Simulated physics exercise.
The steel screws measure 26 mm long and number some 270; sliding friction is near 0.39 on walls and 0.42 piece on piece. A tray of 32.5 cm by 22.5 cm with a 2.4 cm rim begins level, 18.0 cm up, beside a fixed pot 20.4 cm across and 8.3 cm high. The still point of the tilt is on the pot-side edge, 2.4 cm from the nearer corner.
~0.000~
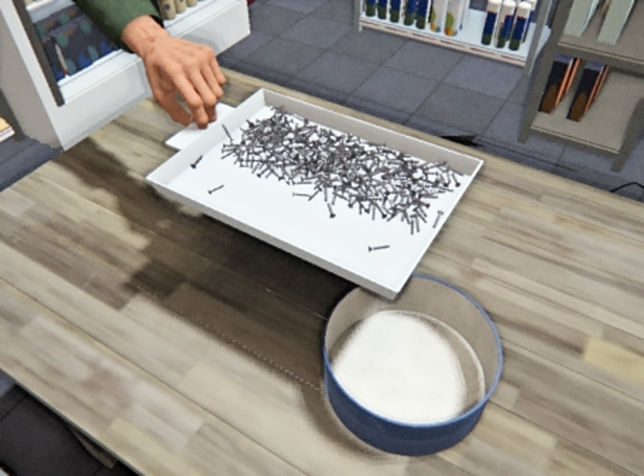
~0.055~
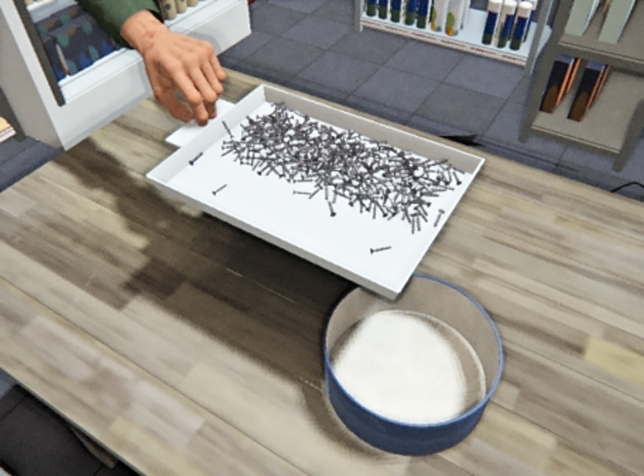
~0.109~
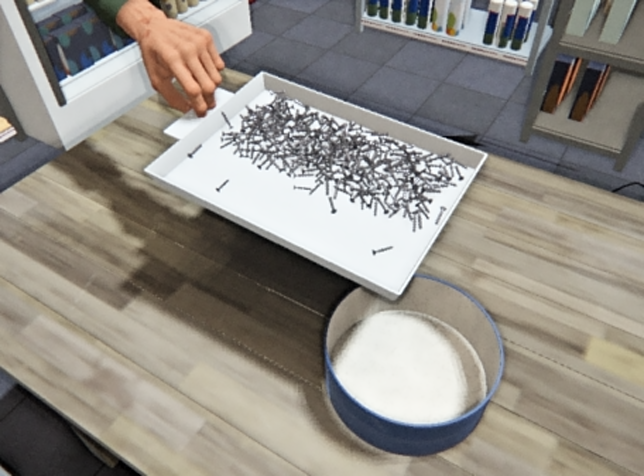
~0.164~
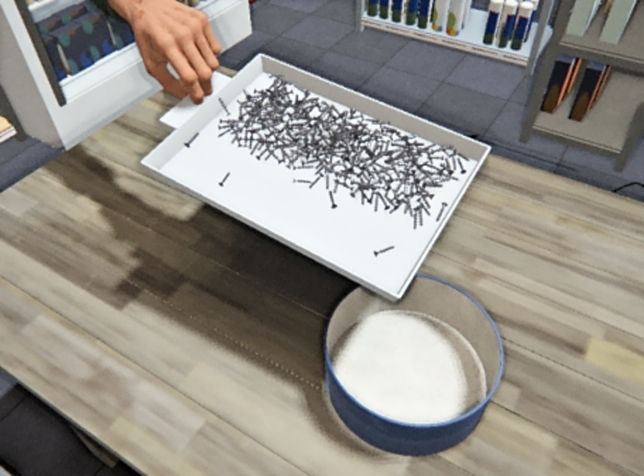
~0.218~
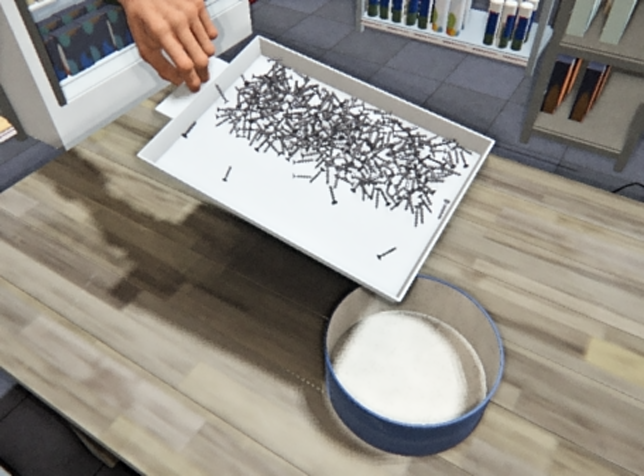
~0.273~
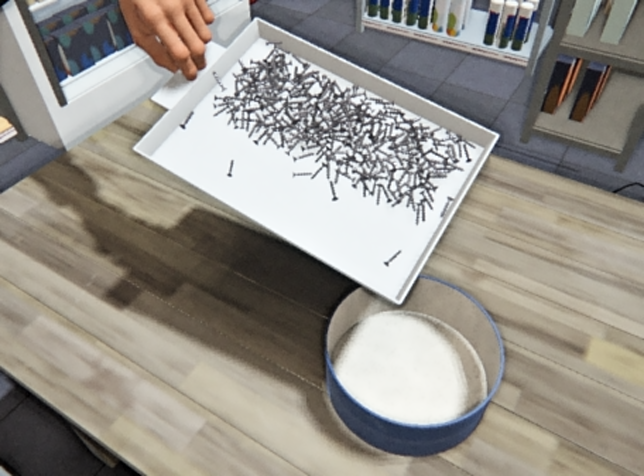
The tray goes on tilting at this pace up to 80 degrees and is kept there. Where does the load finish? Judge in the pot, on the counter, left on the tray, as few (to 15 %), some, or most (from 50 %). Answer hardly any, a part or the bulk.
In the pot: The bulk; on the counter: A part; left on the tray: Hardly any.
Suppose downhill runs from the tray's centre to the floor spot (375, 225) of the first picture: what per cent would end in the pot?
Some 60 per cent.
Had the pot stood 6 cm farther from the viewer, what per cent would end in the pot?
It would be near 10 per cent.
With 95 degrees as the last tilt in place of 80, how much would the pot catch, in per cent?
It would be near 75 per cent.
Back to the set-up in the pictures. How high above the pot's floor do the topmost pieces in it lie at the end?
About 3.5 cm.
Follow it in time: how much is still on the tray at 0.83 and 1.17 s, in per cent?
In turn: 65, 10.
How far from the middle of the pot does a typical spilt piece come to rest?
Roughly 18 cm.
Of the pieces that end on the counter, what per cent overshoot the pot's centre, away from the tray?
About 80 per cent.
Then, at 0.61 s, tilt 49 degrees; the tray holds 100 %, the pot 0 %.
After 0.83 s, tilt 69 degrees; the tray holds 65 %, the pot 0 %.
Then, at 1.17 s, tilt 80 degrees; the tray holds 10 %, the pot 60 %.
In the end, at 2.0 s, pot 70 %, counter 25 %, tray 0 %.
